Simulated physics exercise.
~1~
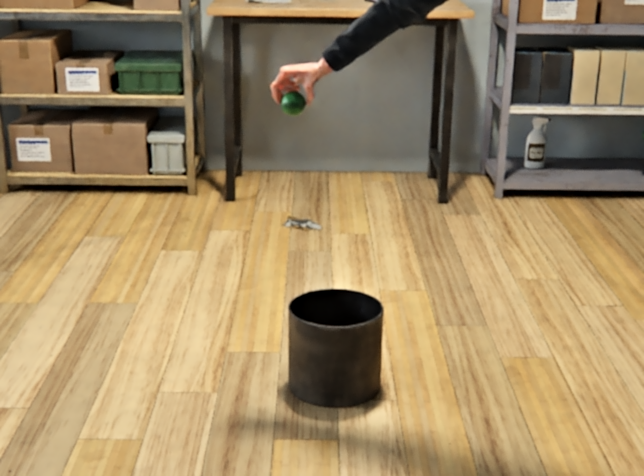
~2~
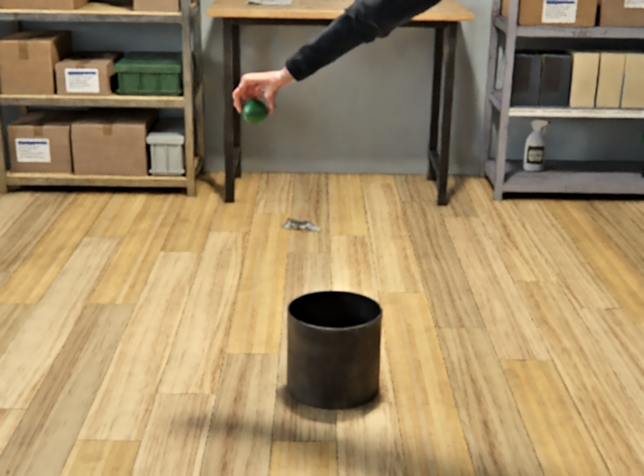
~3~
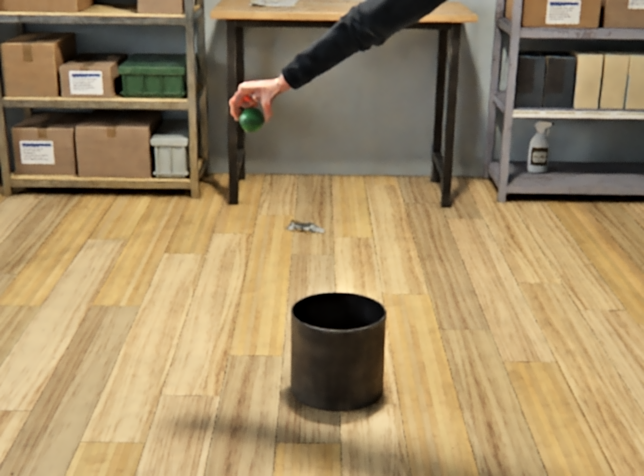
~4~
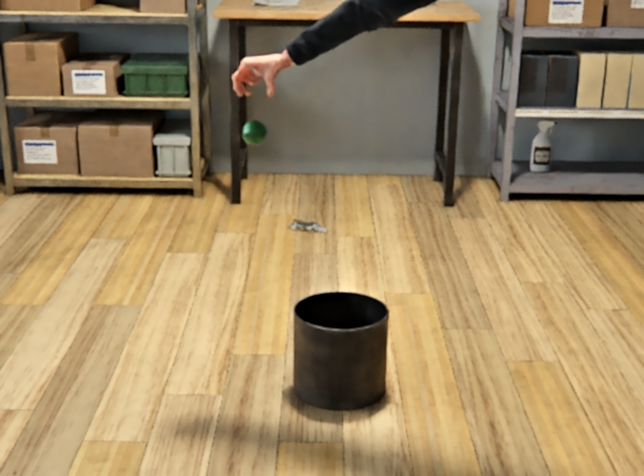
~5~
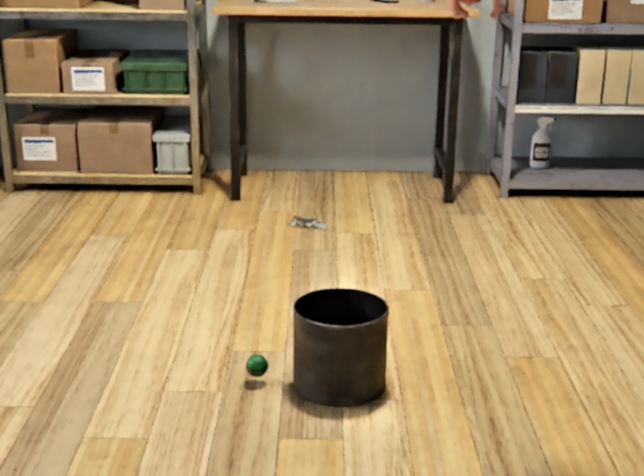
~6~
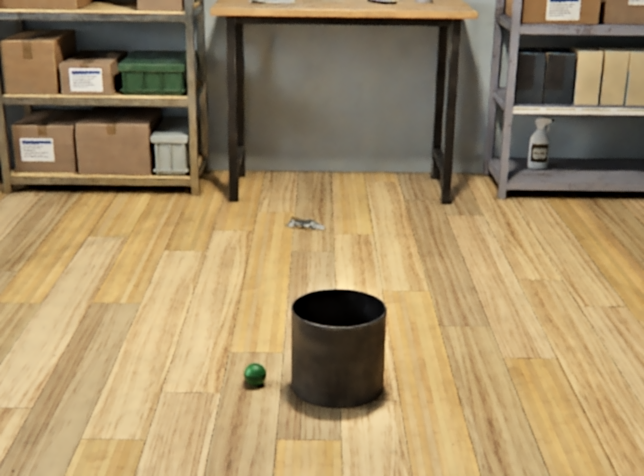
In a storage room with shelves and a table, a hand holding a green ball above a dark bucket moves left, lowers slightly and lets go. The ball drops as the hand withdraws, missing the bucket and coming to rest on the wooden floor to its left.
